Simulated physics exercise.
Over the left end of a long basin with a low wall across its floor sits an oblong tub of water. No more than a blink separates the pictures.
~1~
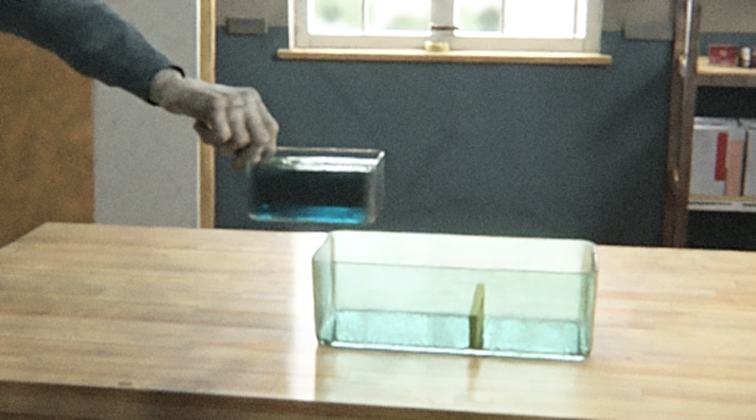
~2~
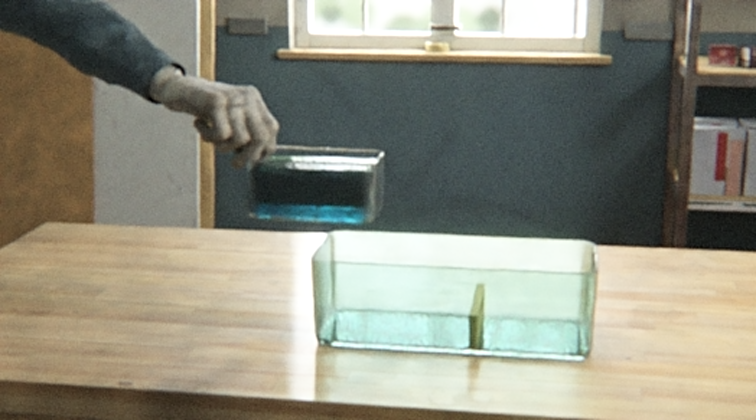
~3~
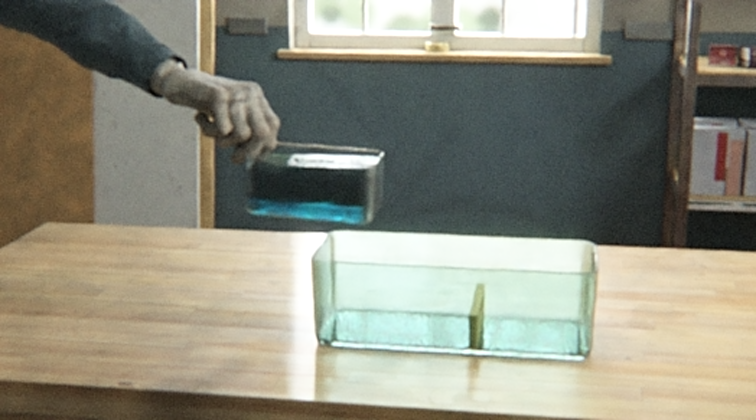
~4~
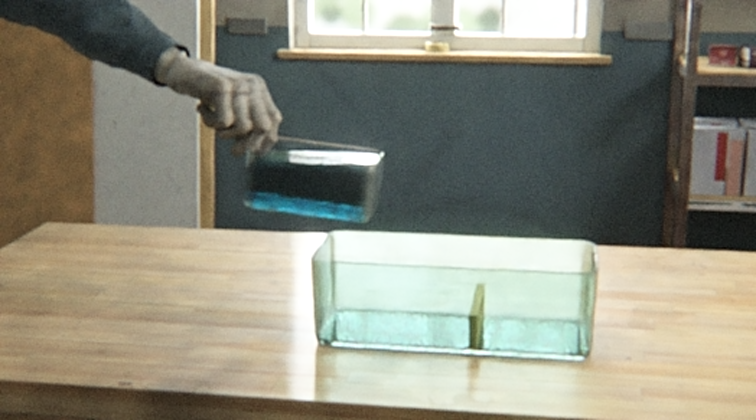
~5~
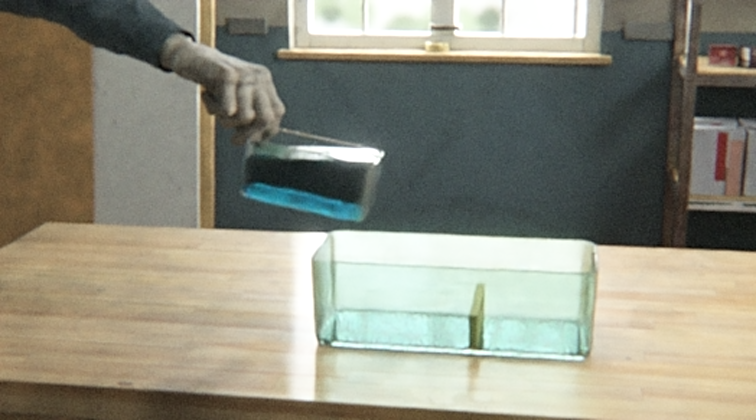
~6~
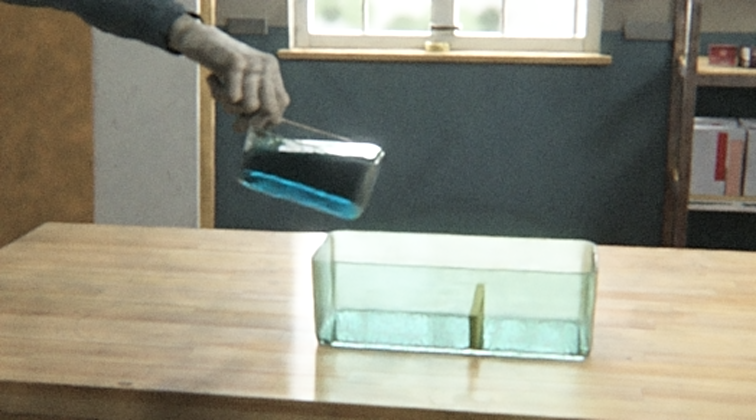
A clear oblong tub of blue water, held by a hand, tilting gradually rightward above a divided glass basin on a wooden table.
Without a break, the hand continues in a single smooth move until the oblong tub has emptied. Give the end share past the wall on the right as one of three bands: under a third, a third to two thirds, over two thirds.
The share right of the wall fails to exceed two thirds but reaches one third.
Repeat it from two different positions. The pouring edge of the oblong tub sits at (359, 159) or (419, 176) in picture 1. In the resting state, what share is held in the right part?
The first start gives some 15 %, the second some 75 %.
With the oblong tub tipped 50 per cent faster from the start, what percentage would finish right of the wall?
It comes to some 50 per cent.
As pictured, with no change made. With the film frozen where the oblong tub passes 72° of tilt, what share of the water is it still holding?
Near 45 percent is still in there.
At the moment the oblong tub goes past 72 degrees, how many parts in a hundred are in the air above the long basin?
Around 40 %.
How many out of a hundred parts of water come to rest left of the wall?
That works out near 45 in every hundred.
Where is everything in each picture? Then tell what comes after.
In the first picture, it leans 0°; its right rim is at (379, 160); the water meets the walls at (256, 162) and (379, 167); the long basin's rim runs from (320, 247) to (596, 259); the wall's top is at (477, 299).
In the second picture, it leans 1°; its right rim is at (379, 160); the water meets the walls at (257, 162) and (378, 166).
In the third picture, it leans 3°; its right rim is at (379, 160); the water meets the walls at (256, 160) and (378, 163).
In the fourth picture, it leans 6°; its right rim is at (379, 160); the water meets the walls at (256, 157) and (378, 160).
In the fifth picture, it leans 10°; its right rim is at (379, 160); the water meets the walls at (254, 151) and (379, 157).
In the sixth picture, it leans 16°; its right rim is at (378, 160); the water meets the walls at (253, 145) and (378, 155); 1 per cent is over the edge.
A moment on, the oblong tub is tipped part way and 43 per cent is still to pour, 14 is left of the wall and 0 right of it.
Next, the oblong tub is tipped right over and 7 per cent is still to pour, 29 is left of the wall and 49 right of it.
Then the oblong tub is tipped right over and 0 per cent is still to pour, 43 is left of the wall and 47 right of it.
Later the oblong tub is tipped right over and 0 per cent is still to pour, 44 is left of the wall and 48 right of it.
Finally, 44 per cent lies left of the wall, 48 right of it and 8 outside.
